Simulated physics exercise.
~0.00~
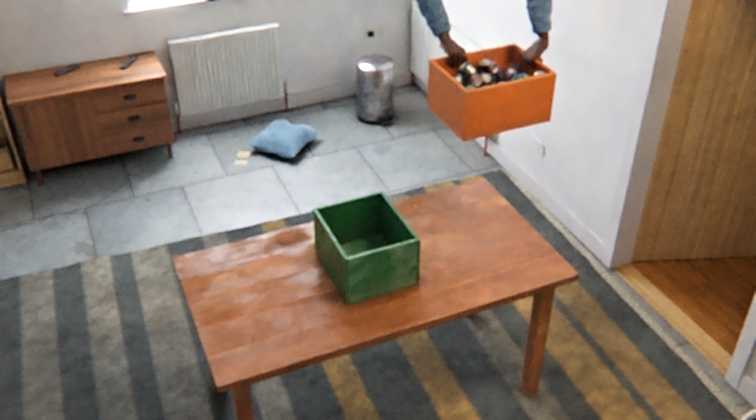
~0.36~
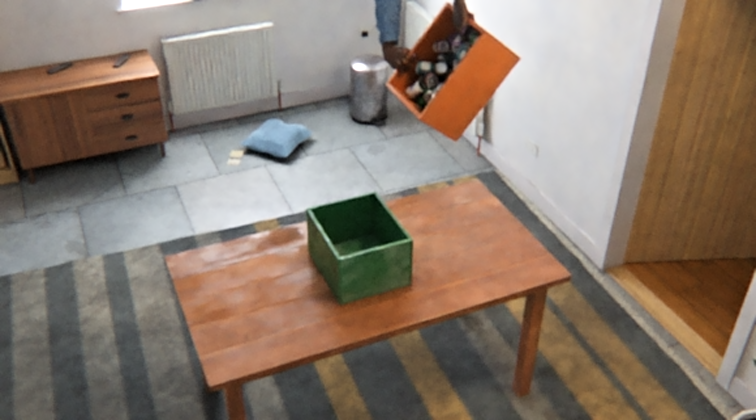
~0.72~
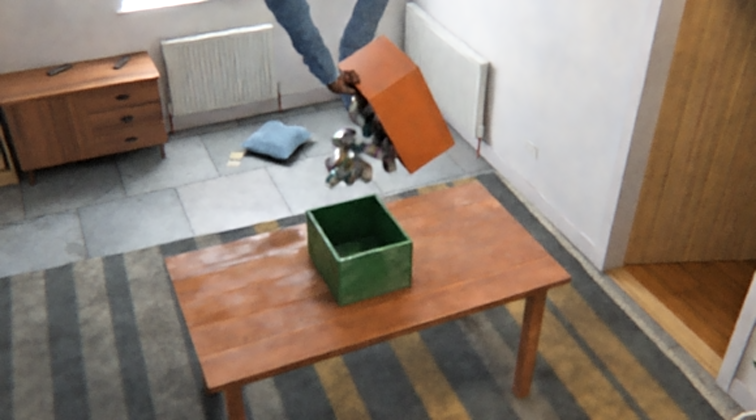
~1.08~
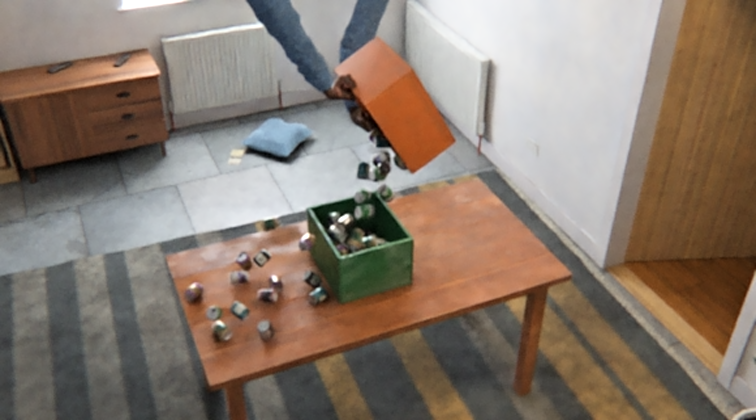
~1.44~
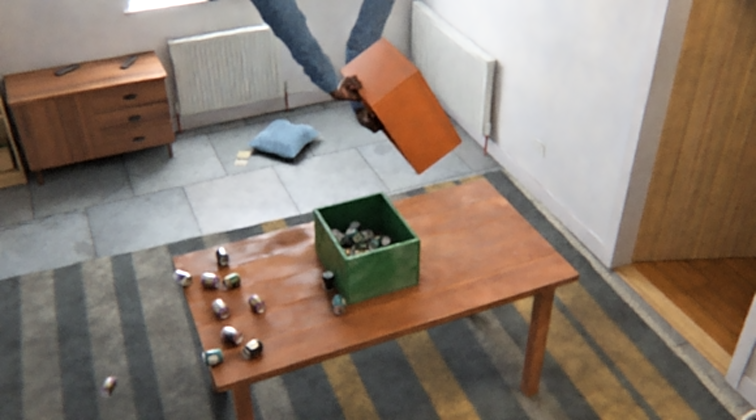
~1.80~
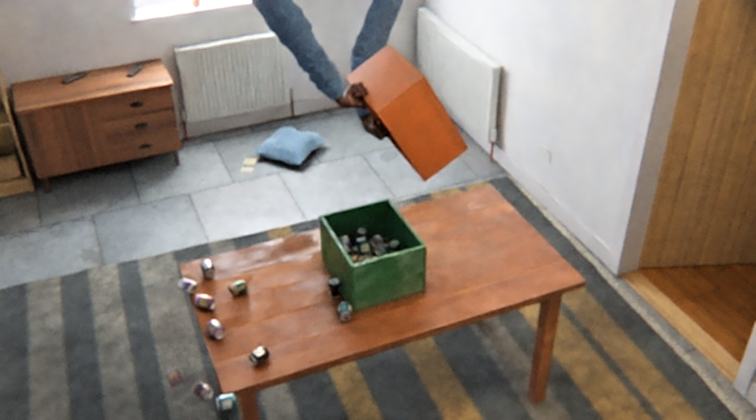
A pair of hands tipped an orange crate of mini cans over a green basket on a wooden table, and most tumbled inside, but others scattered across the left side of the table, some dropping off the edge, while the emptied crate stayed tilted above.
